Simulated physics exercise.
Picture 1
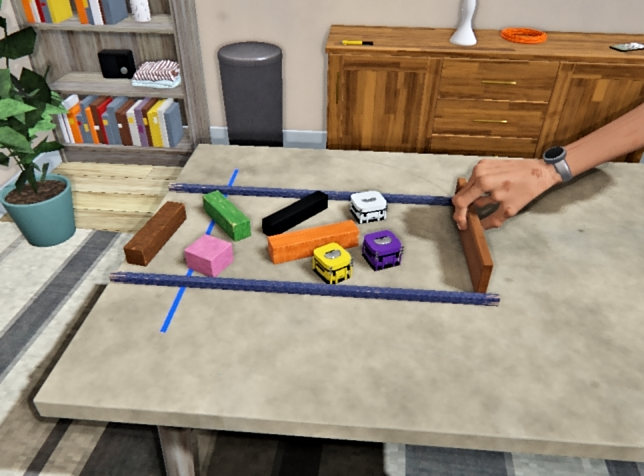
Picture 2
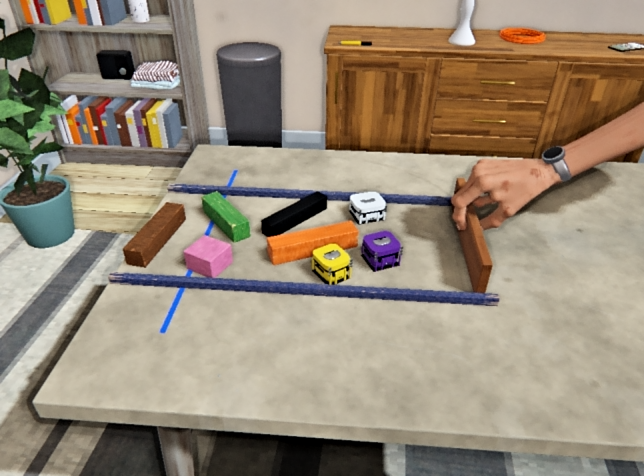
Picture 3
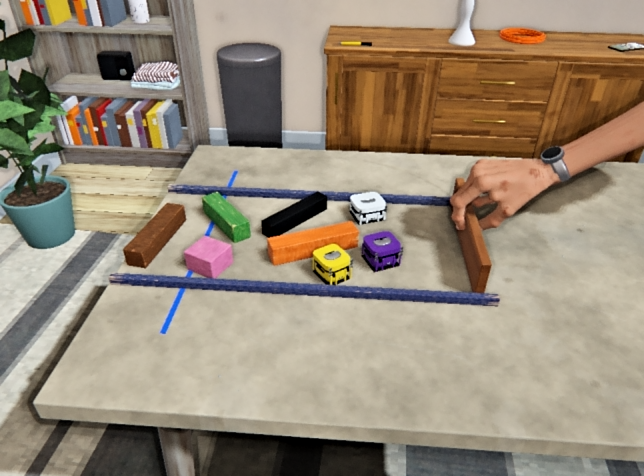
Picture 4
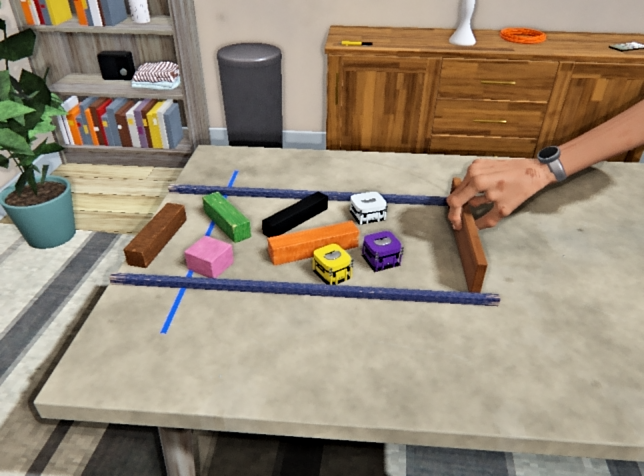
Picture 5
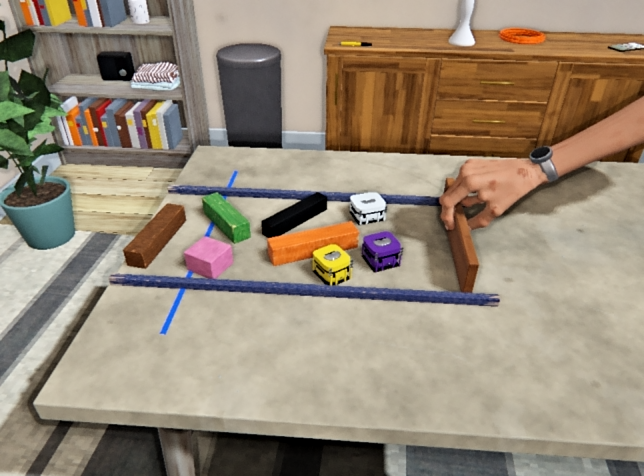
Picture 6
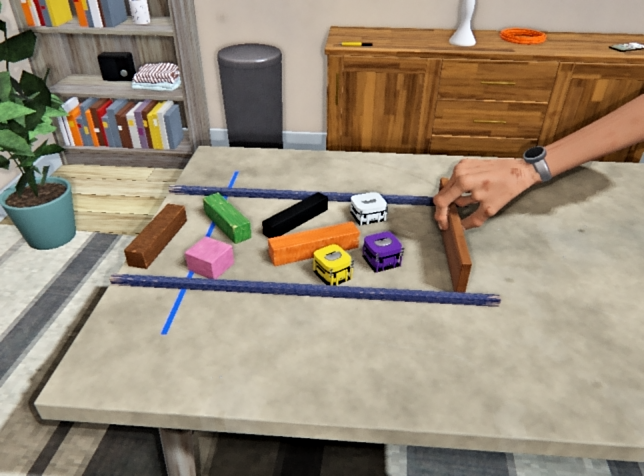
Hand sliding an upright brown board slightly left between two blue rails, while the colourful blocks and small cases stay still.
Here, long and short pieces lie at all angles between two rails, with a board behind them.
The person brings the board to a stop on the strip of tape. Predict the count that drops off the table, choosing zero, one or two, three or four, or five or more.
After the push, one or two are missing from the table.
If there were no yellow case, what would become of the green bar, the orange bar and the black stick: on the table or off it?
Well, the green bar is left in place, the orange bar is left in place and the black stick is left in place.
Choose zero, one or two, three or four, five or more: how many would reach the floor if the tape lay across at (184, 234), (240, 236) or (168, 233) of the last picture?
Tape by tape, the falls would be 3 or 4, then not one, then five or more.
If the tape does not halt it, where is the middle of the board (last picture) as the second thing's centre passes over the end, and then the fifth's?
First: Around (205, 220). Next: Around (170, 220).
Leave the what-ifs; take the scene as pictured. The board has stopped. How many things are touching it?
Looks like 4 of them, all told.
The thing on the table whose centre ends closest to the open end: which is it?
Green bar.
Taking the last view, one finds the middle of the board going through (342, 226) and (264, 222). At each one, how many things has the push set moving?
Answer - first 5, then 7.
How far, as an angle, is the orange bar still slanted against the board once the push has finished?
Some 30 degrees.
A little later, none off yet; brown bar at rest near (158, 234); green bar at rest near (226, 217); pink block at rest near (210, 258).
Next, none off yet; brown bar at rest near (158, 234); green bar shifted a little near (206, 213); pink block shifted a little near (195, 261).
When it is over, the number that fall off is one or two; down, brown bar.
